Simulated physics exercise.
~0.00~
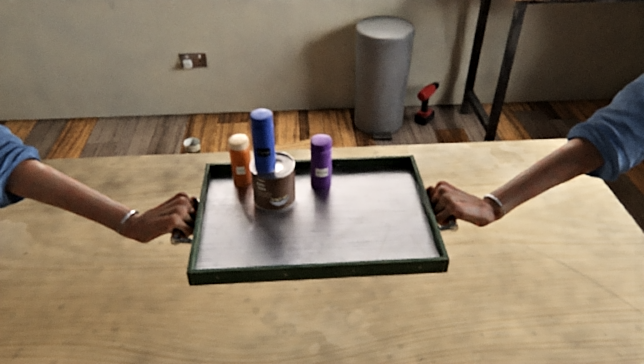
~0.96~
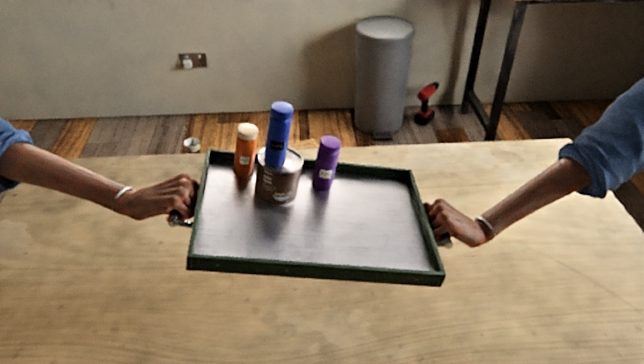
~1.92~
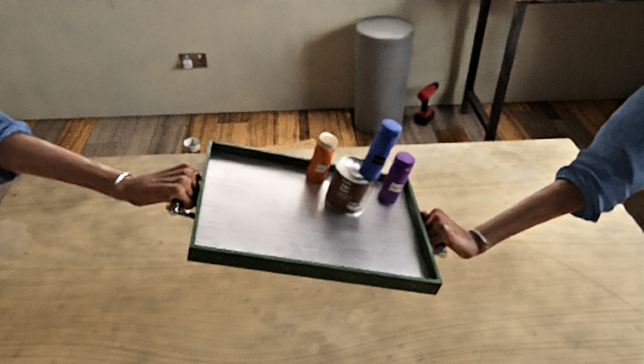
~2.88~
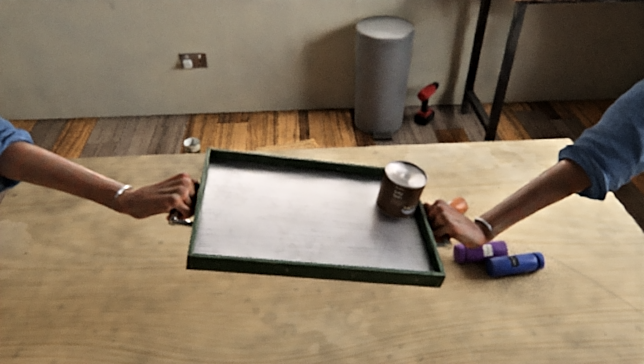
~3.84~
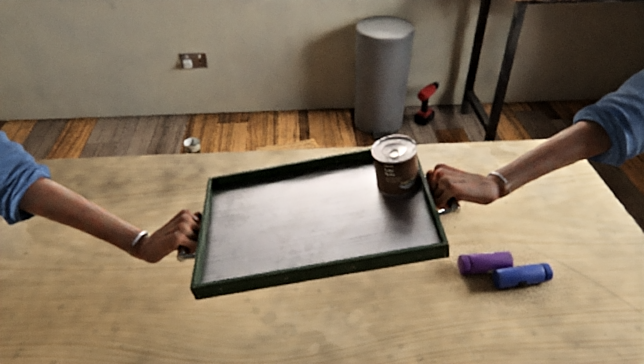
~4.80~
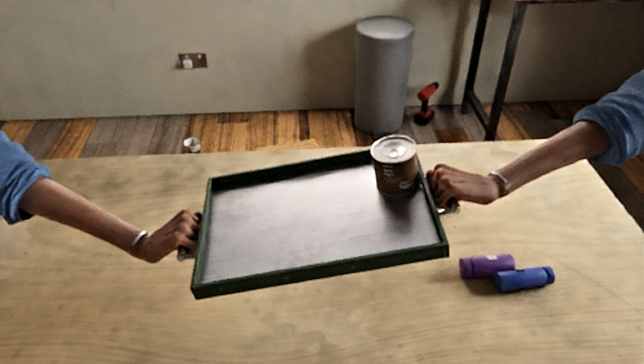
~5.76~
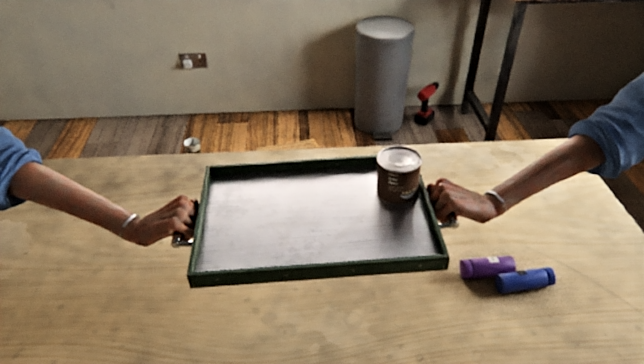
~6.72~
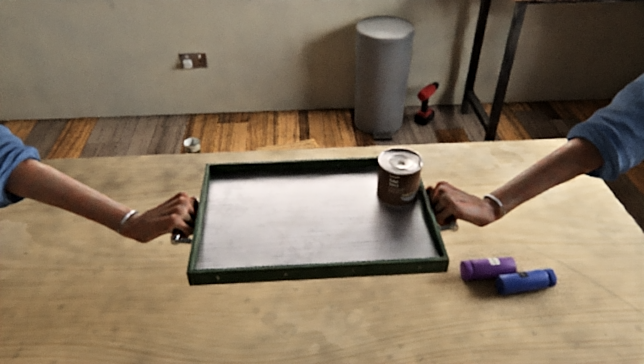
To begin with, two hands hold a green-rimmed tray level above a wooden table, with a brown tin and orange, blue and purple shakers standing near its far edge. The hands tip the tray down to the right, and the shakers start to lean. As the tilt grows, all four items slide right. The three shakers topple off the right side onto the table, while the tin stays upright near that edge. The tray then tips down to the left, yet the tin barely shifts. Finally the hands level it, the tin still aboard at the right, the purple and blue shakers lying on the table and the orange one out of sight.
